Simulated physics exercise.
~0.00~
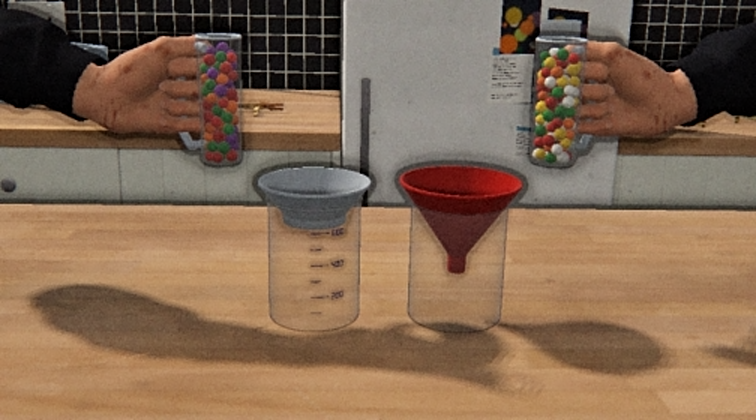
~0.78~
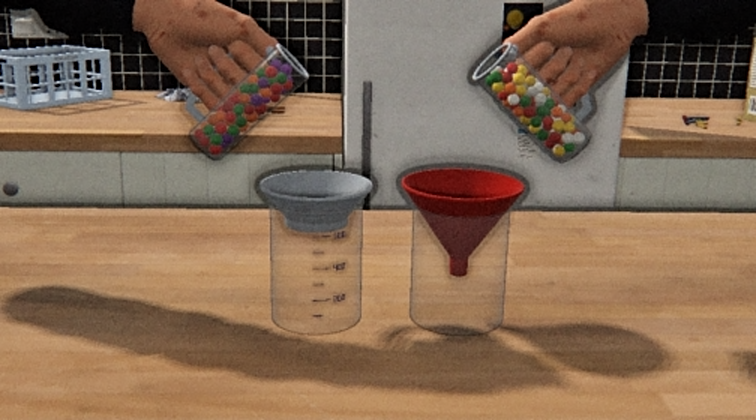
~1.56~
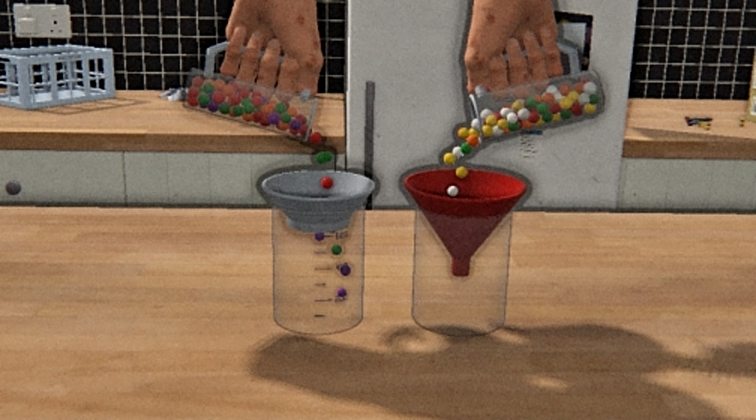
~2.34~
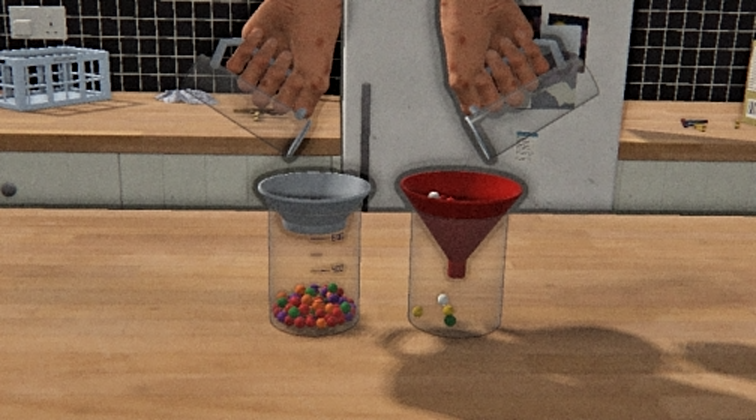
In this clip, two hands tip clear cups of small colourful balls into a grey funnel and a red funnel set on clear jars. The left balls all drop into their jar, while most on the right stay stuck in the red funnel, with only a few below.
